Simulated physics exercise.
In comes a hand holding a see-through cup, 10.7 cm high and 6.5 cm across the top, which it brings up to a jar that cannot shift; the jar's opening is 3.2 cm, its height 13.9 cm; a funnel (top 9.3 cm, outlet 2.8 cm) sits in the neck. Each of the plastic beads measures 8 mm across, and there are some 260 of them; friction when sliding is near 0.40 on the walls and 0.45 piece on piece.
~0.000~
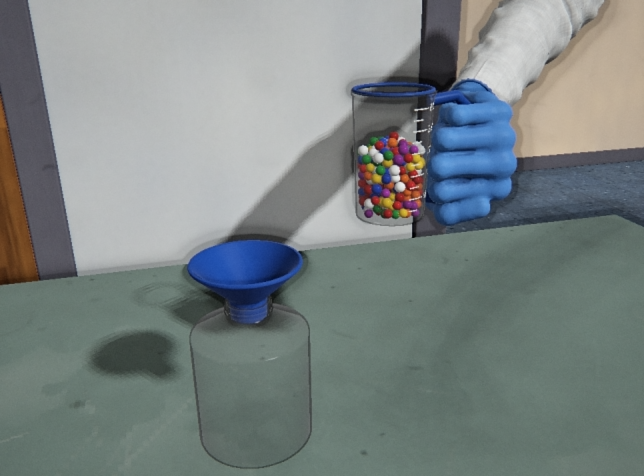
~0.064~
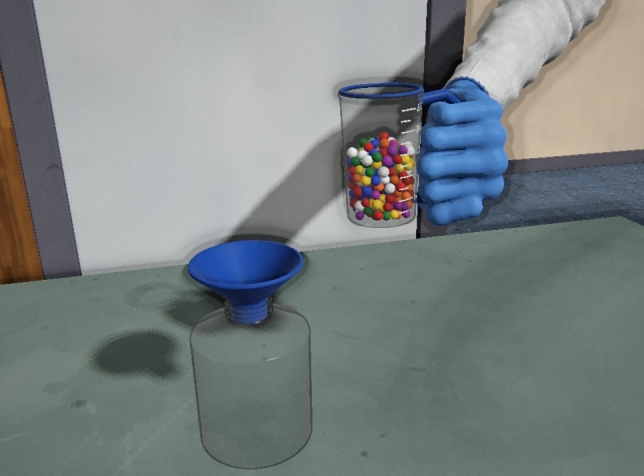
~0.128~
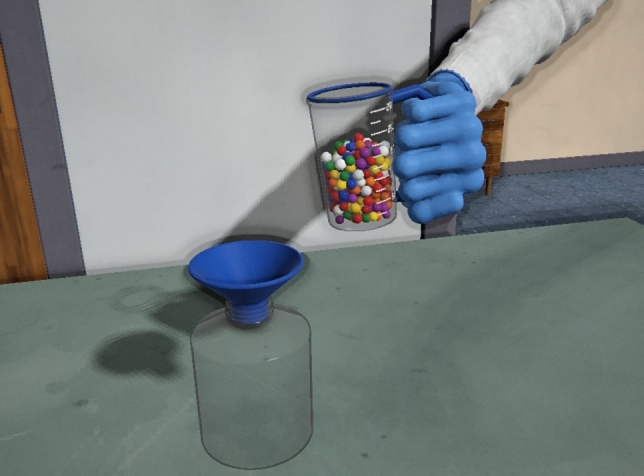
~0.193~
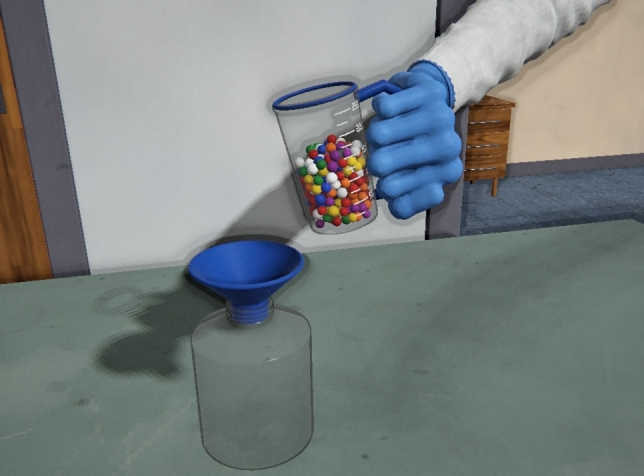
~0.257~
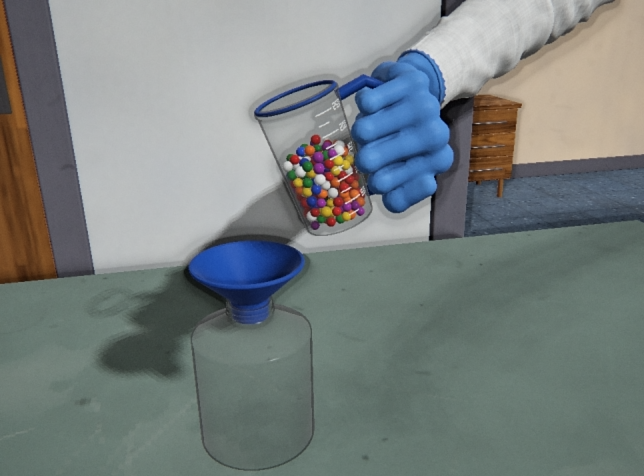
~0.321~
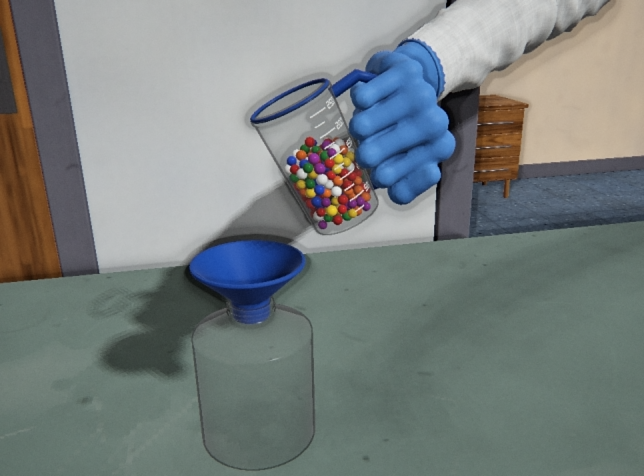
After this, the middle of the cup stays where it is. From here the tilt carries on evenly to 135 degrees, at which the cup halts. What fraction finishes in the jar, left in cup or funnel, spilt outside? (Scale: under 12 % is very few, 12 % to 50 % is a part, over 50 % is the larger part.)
Jar a part, left in cup or funnel the larger part, spilt outside very few.
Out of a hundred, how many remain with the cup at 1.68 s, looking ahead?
Approx. 0 % - an estimate.
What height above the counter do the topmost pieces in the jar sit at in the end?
Roughly 2.0 centimetres above the counter.
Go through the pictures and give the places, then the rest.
The first frame shows cup at (391, 154), tilt 0 degrees, lip at (355, 92), moved 0.0 cm; middle of the pieces at (390, 173); jar at (253, 368).
The second frame shows cup at (381, 155), tilt 2 degrees, lip at (342, 94), moved 1.0 cm; middle of the pieces at (381, 174).
The third frame shows cup at (356, 157), tilt 7 degrees, lip at (310, 99), moved 3.3 cm; middle of the pieces at (358, 176).
The fourth frame shows cup at (330, 160), tilt 13 degrees, lip at (275, 107), moved 5.6 cm; middle of the pieces at (334, 178).
The fifth frame shows cup at (318, 160), tilt 19 degrees, lip at (257, 114), moved 6.6 cm; middle of the pieces at (325, 178).
The sixth frame shows cup at (319, 160), tilt 25 degrees, lip at (253, 120), moved 6.6 cm; middle of the pieces at (328, 177); jar at (255, 369). The cup's pace is about 95 degrees a second.
After 0.86 s, tilt 77 degrees; the cup holds 100 %, the jar 0 %.
After 1.23 s, tilt 112 degrees; the cup holds 90 %, the jar 0 %.
After 1.68 s, tilt 135 degrees; the cup holds 0 %, the jar 30 %.
By 2.2 s all is still; jar 30 %, still above 70 %, spilt 0 %.
